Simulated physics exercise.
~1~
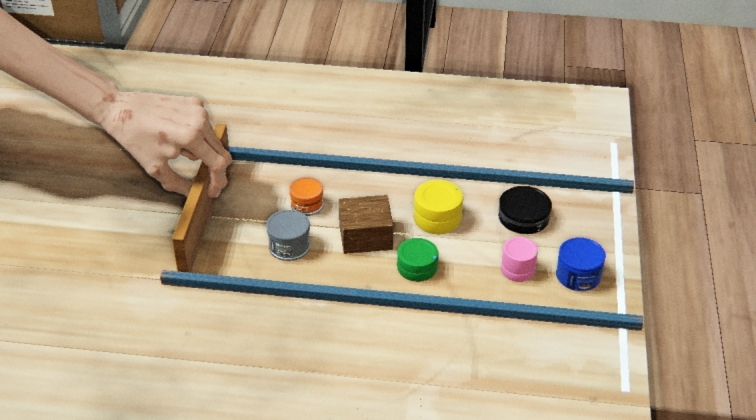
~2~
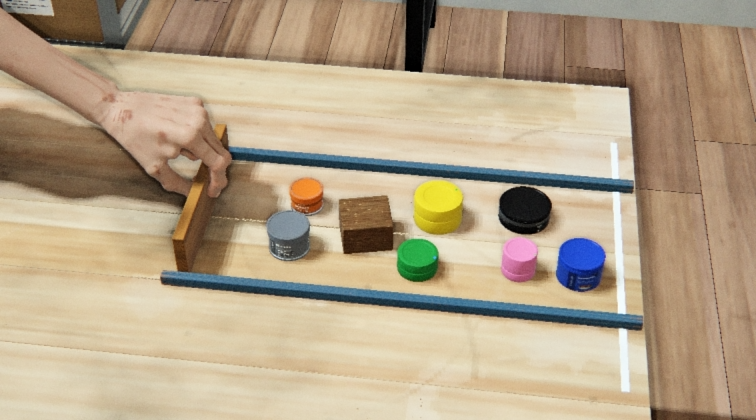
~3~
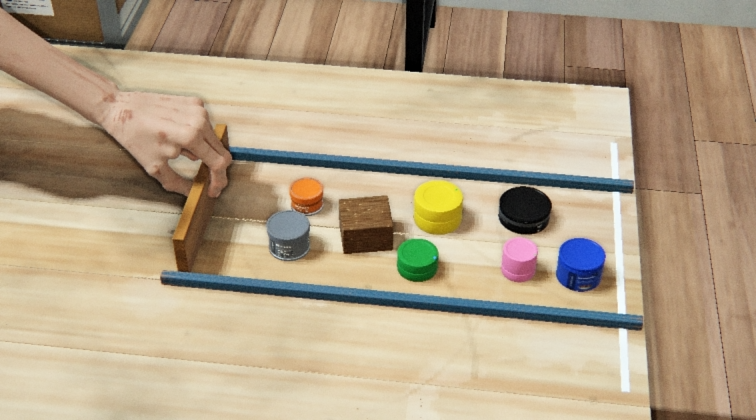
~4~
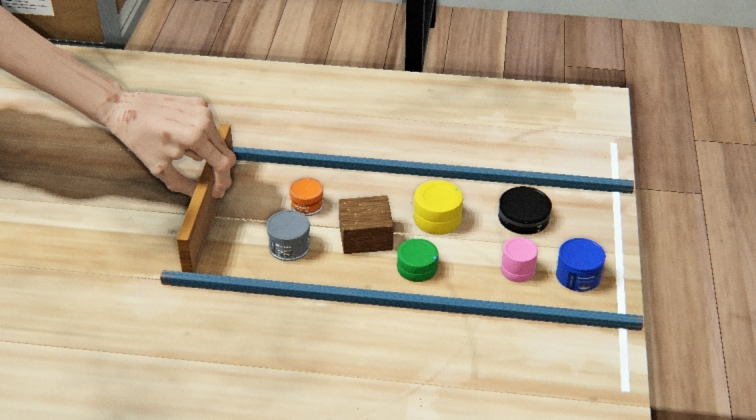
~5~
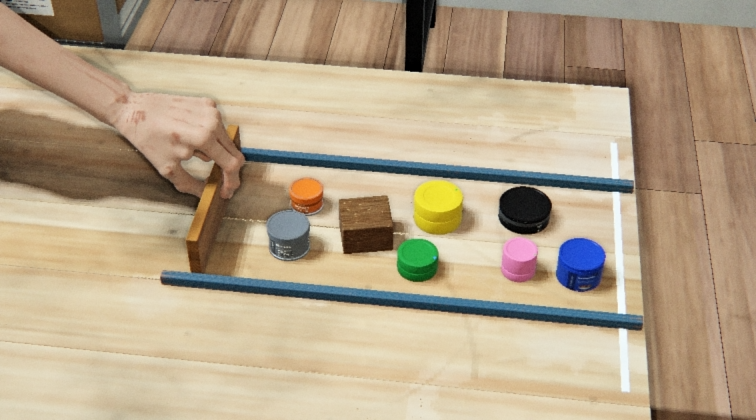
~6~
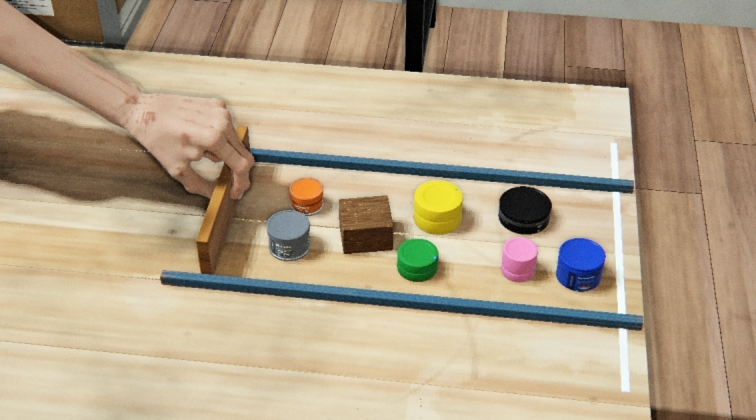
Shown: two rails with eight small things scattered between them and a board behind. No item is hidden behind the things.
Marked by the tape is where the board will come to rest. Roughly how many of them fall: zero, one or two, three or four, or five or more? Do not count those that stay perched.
Dropped off the end are no fewer than five.
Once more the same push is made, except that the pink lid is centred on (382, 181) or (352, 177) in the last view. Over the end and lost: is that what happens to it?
Safe; Safe.
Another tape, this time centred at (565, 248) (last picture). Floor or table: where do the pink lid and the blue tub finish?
The pink lid keeps its place and the blue tub slips off.
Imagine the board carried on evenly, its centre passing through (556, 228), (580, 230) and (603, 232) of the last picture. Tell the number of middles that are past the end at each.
In order of the places given, that's 1, 3 and 5.
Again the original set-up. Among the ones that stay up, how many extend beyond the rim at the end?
2 is the number.
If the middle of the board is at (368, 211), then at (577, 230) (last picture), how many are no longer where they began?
In order, the tallies are 5 and 8.
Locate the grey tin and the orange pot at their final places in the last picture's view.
Middles: Around (644, 275) and around (636, 229).
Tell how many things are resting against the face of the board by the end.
The answer is 2.
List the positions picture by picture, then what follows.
The first frame shows blue tub (580, 265); black tub (525, 210); pink lid (519, 260); board (203, 197); tape (619, 253).
The second frame shows black tub (525, 211); grey tin (289, 236).
The third frame shows pink lid (519, 260); yellow lid (438, 207).
The fourth frame shows blue tub (580, 265); green lid (418, 260).
The fifth frame shows black tub (525, 211); board (216, 198).
The sixth frame shows blue tub (580, 265); black tub (525, 211); pink lid (519, 260); board (226, 199); tape (619, 253).
Early on, none off yet; blue tub at rest near (580, 265); black tub at rest near (525, 211); pink lid at rest near (519, 260).
Finally, the number that fall off is five or more; lost, brown block, green lid, yellow lid, pink lid, black tub and blue tub.
